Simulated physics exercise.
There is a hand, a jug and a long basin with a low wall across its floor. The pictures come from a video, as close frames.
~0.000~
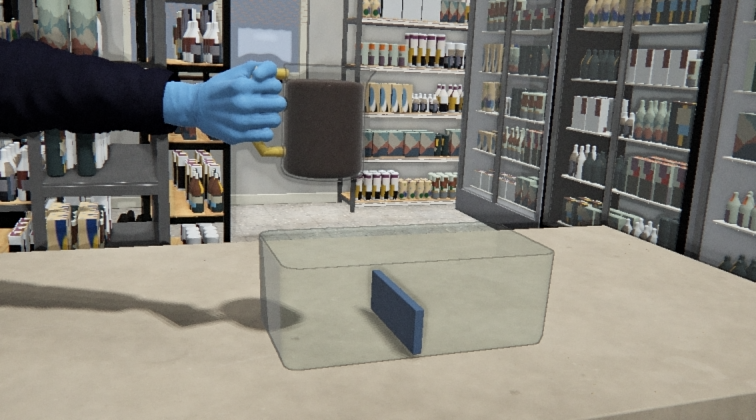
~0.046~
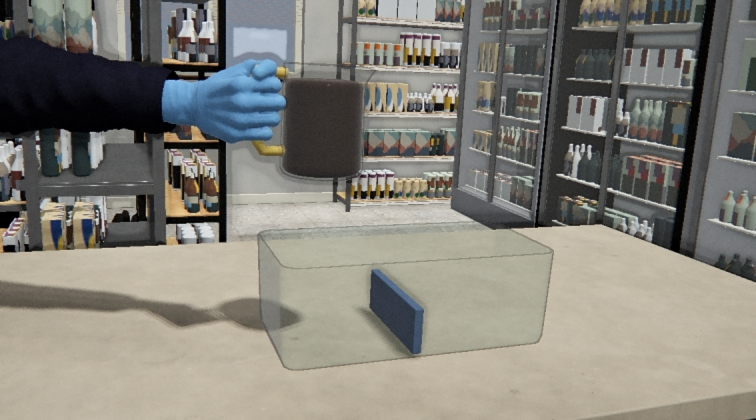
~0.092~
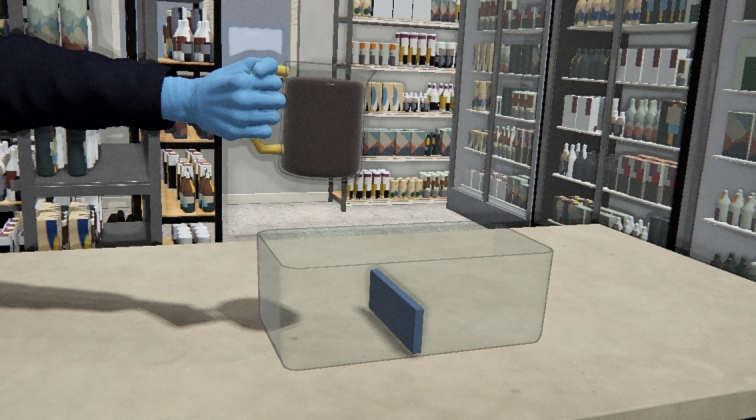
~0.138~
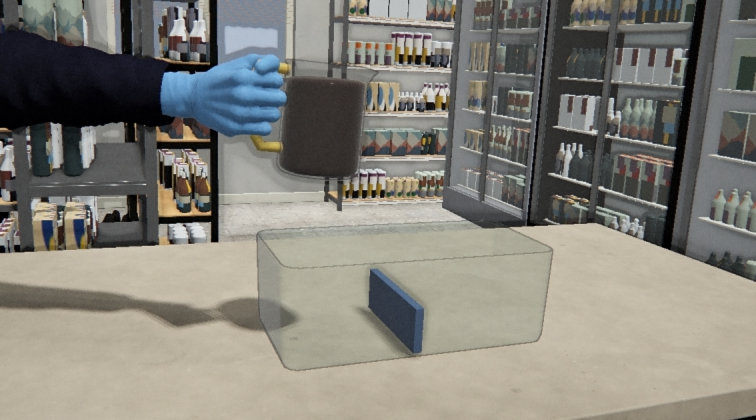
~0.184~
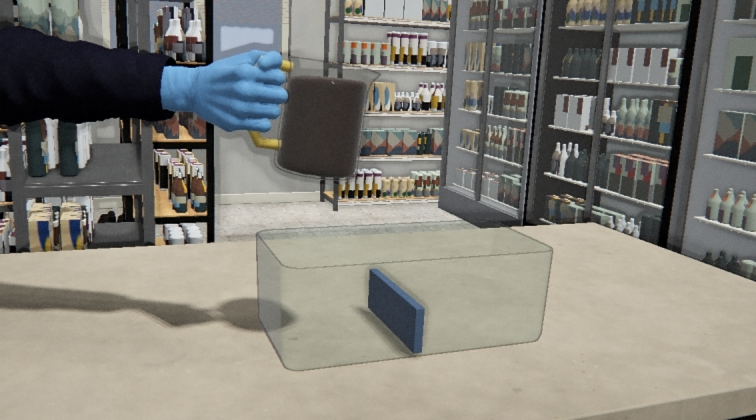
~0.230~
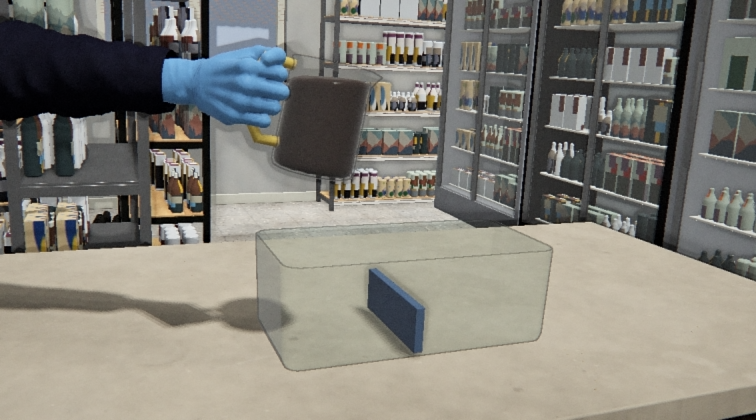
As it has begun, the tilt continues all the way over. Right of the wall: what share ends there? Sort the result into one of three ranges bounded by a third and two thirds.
It falls in the top range, above two thirds.
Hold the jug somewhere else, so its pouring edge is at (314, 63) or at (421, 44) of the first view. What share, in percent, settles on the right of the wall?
About 5 % the first time, about 95 % the second.
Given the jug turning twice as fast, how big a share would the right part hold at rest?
About 95 per cent would end up there.
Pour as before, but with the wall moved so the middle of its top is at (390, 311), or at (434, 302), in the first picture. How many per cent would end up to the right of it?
90 % then 45 %, approximately.
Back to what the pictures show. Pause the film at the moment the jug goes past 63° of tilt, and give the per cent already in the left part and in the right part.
Left part: Around 0 %. Right part: Around 0 %.
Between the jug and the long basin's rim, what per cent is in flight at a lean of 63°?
Around 10 in a hundred, more or less.
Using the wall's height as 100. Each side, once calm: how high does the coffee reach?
Left near 0; right near 40.
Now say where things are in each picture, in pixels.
In the first picture, tilt 0°; pouring edge (376, 70); surface from (286, 82) to (362, 84); the long basin's rim runs from (270, 251) to (524, 238); the wall's top is at (396, 290).
In the second picture, tilt 0°; pouring edge (376, 69); surface from (285, 80) to (361, 83).
In the third picture, tilt 2°; pouring edge (377, 70); surface from (286, 79) to (361, 83).
In the fourth picture, tilt 4°; pouring edge (378, 71); surface from (288, 79) to (362, 83).
In the fifth picture, tilt 7°; pouring edge (380, 74); surface from (289, 78) to (365, 84).
In the sixth picture, tilt 10°; pouring edge (382, 77); surface from (289, 80) to (368, 84).
A moment on, the jug is tipped part way and 87 per cent is still to pour, 0 is left of the wall and 2 right of it.
Next, the jug is tipped on its side and 42 per cent is still to pour, 0 is left of the wall and 36 right of it.
Then the jug is tipped right over and 8 per cent is still to pour, 1 is left of the wall and 84 right of it.
Later the jug is tipped right over and 1 per cent is still to pour, 2 is left of the wall and 95 right of it.
At rest 4 per cent lies left of the wall, 95 right of it and 1 outside.
